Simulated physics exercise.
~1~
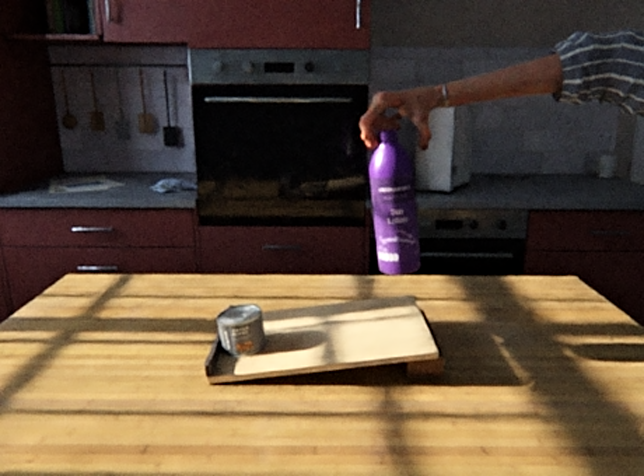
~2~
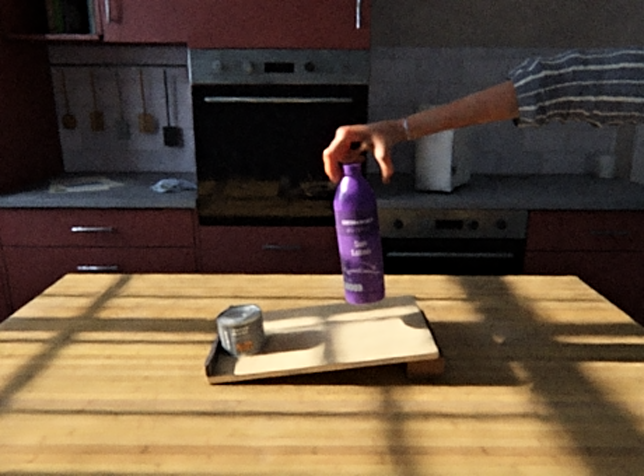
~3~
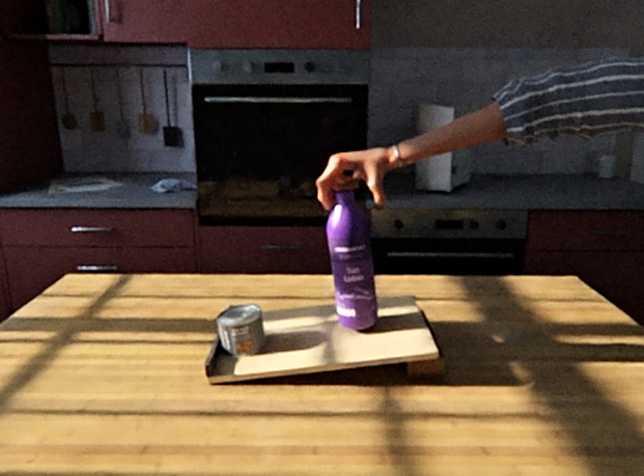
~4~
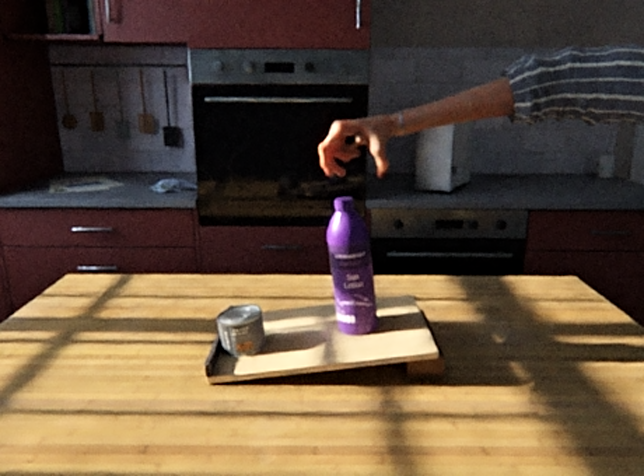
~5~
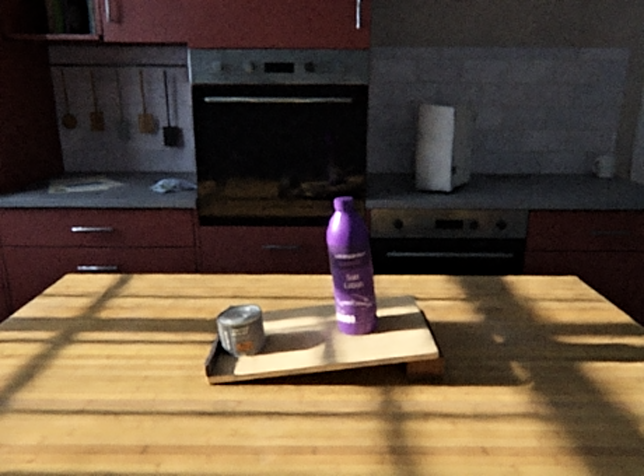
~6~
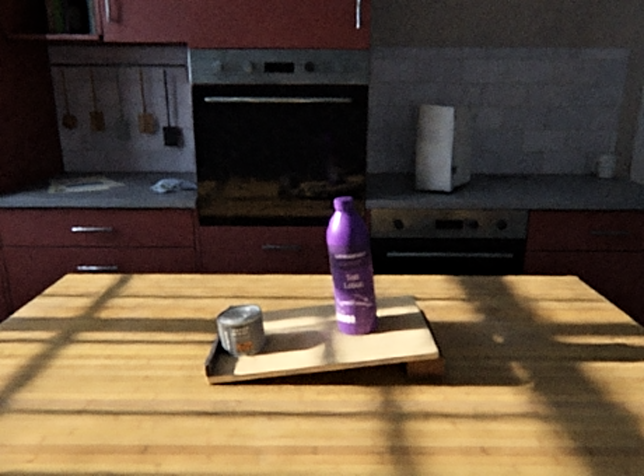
In a dim kitchen with dark red cabinets and an oven, a still view from the front shows a sunlit wooden table. On it, a pale board slopes gently down to the left, with a grey tub resting at its low end. A hand in a striped sleeve reaches in from the right, holding a purple bottle by its top, and moves it left and down onto the board. The fingers open, and the arm draws back out of view. The bottle stays where it was set, leaning slightly, while the board and tub remain still.
